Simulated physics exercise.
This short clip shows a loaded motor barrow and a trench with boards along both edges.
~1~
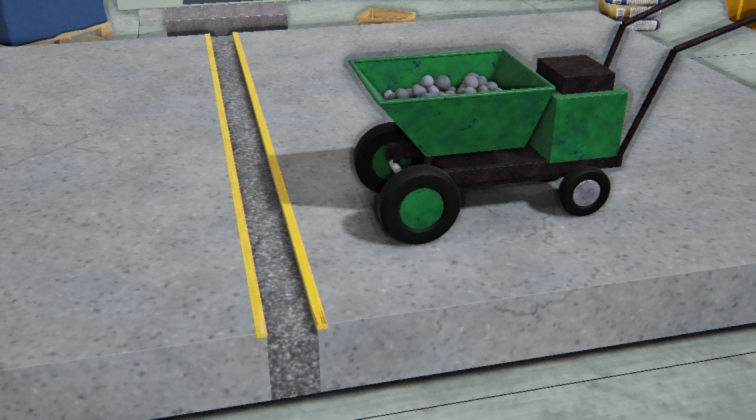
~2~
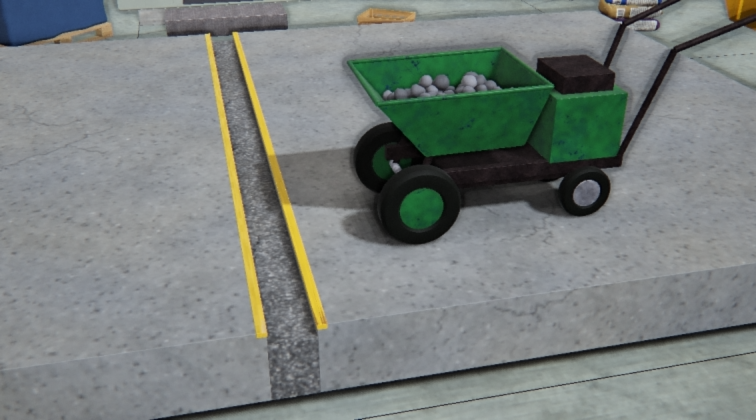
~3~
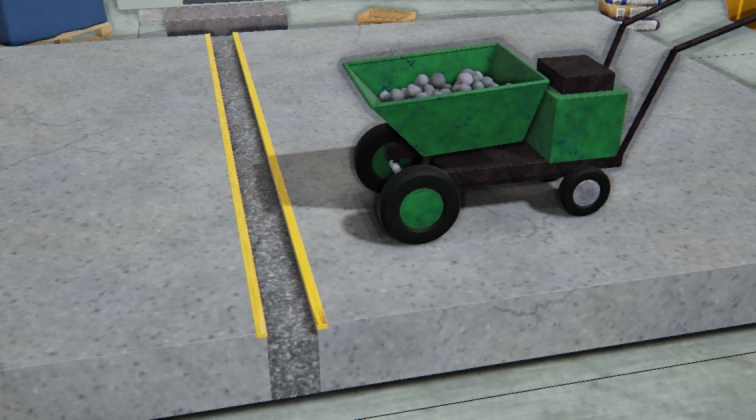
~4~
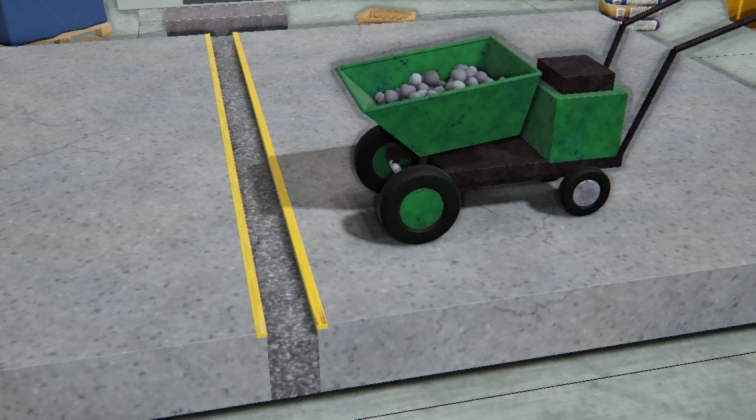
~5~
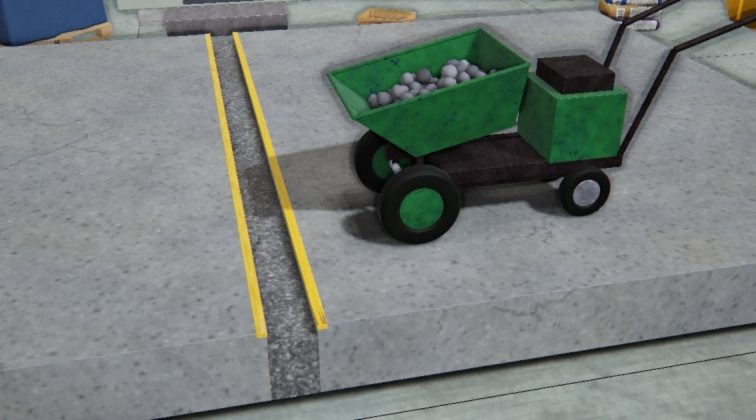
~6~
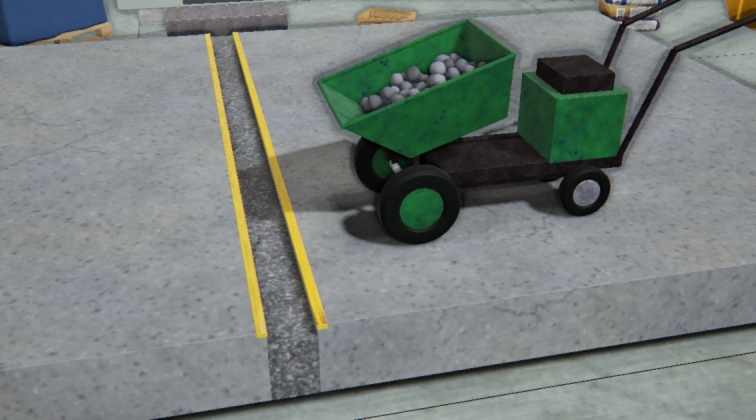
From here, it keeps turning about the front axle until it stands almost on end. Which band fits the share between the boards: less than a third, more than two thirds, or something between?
Trench gets a third to two thirds.
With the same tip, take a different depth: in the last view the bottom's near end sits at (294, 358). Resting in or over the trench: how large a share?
Estimate: Approx. 70 in a hundred.
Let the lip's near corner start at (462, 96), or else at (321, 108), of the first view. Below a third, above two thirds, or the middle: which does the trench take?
So the first position comes out as under a third, the second as under a third.
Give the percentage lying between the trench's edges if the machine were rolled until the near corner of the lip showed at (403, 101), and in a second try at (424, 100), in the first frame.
Roughly 50 per cent at the first spot and 40 per cent at the second.
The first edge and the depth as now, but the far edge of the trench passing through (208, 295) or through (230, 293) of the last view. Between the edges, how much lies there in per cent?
Result, try 1: 80 in a hundred; try 2: 70 in a hundred.
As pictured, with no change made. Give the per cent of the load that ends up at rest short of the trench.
Estimate: Around 0 per cent.
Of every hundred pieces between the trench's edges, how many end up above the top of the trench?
About 50 %.
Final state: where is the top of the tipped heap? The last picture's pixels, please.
Near (260, 222).
Just after the last frame, skip tipped steeply; every one in the skip.
A moment on, skip tipped right over; the larger part in the skip; roughly a quarter in or heaped over the trench; just a few beyond it.
Further on, skip tipped right over; roughly a quarter in the skip; just a few short of the trench; roughly half in or heaped over the trench; roughly a quarter beyond it.
When it is over, skip tipped right over; roughly a quarter in the skip; just a few short of the trench; roughly half in or heaped over the trench; roughly a quarter beyond it.
